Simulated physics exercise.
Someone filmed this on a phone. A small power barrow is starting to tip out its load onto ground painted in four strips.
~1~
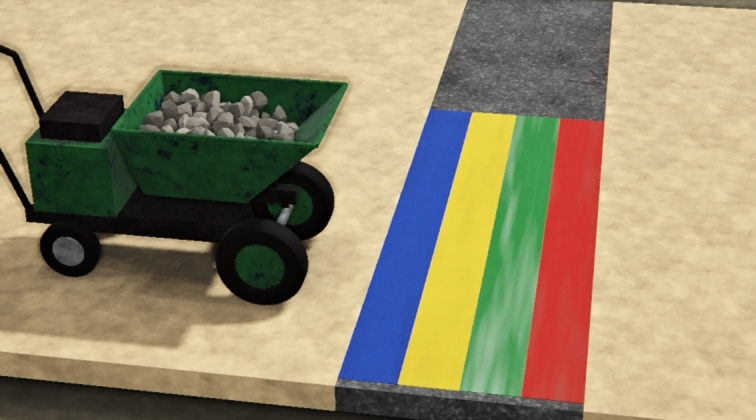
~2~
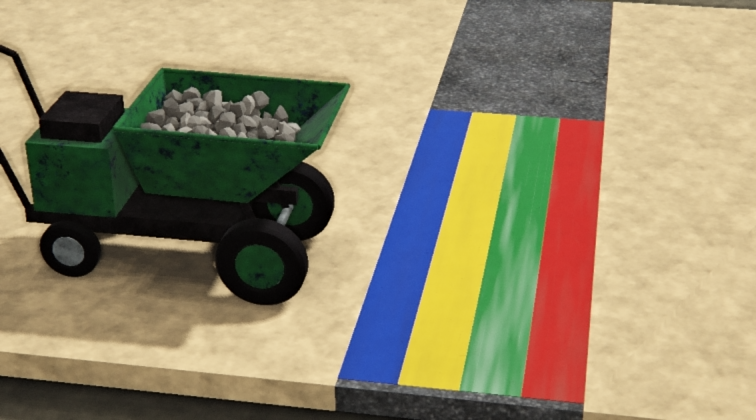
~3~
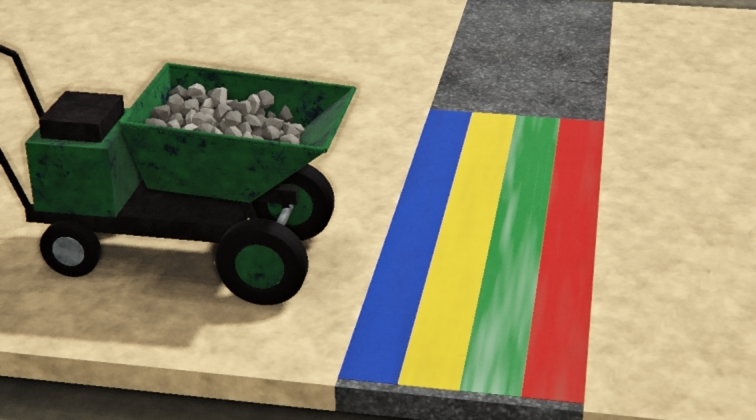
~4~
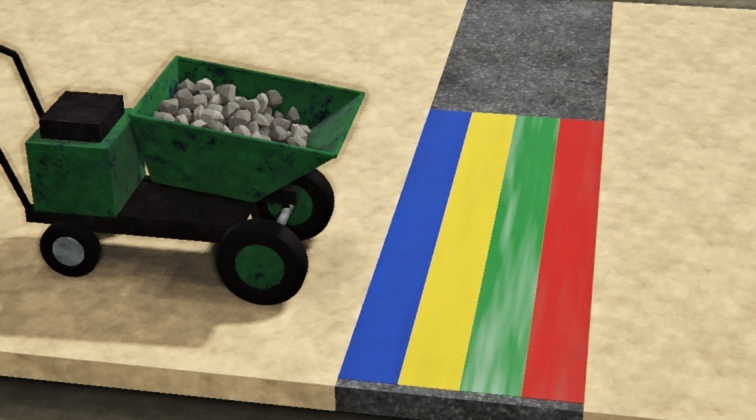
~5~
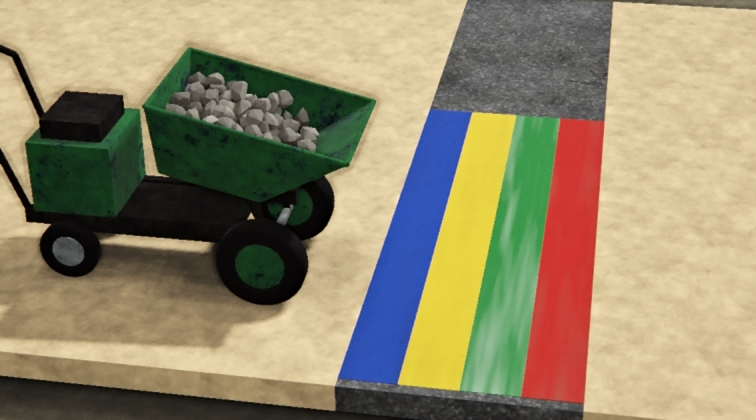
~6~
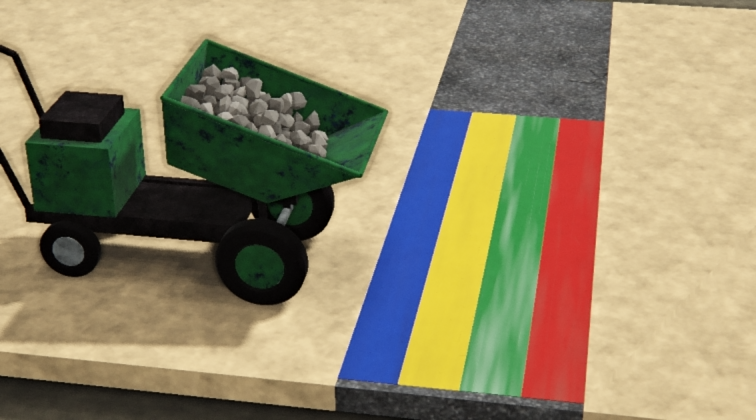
A green barrow's skip full of broken stones tilts gradually right toward four painted strips.
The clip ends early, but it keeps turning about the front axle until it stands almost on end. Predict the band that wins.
The yellow one.
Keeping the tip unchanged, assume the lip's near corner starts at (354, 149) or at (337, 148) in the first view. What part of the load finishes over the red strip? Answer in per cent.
The first gives close to 20 per cent and the second 10 per cent.
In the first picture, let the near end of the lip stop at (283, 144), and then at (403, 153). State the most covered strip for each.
Case one gives the yellow one, case two gives that red strip.
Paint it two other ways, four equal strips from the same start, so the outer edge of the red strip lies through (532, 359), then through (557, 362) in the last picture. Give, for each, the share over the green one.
The first painting gives around 20 per cent, the second around 20 per cent.
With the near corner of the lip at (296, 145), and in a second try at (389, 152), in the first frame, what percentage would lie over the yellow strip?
Approximately 30 per cent and 0 per cent, in that order.
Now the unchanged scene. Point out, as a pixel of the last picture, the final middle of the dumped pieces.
Somewhere around (474, 283) in the final view.
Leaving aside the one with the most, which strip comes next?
The green one.
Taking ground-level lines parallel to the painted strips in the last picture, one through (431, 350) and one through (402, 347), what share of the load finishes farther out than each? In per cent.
Some 50 and some 60 per cent, respectively.
Shortly afterwards, skip tipped steeply; the whole lot in the skip.
Next, skip tipped right over; near two thirds in the skip; only a few over the blue strip; near a quarter over the yellow strip; a little over the green strip.
Some moments later, skip tipped right over; near a third in the skip; a little over the blue strip; near a third over the yellow strip; near a quarter over the green strip; a little over the red strip; only a few off the paint.
In the end, skip tipped right over; near a third in the skip; a little over the blue strip; near a third over the yellow strip; near a quarter over the green strip; a little over the red strip; only a few off the paint.
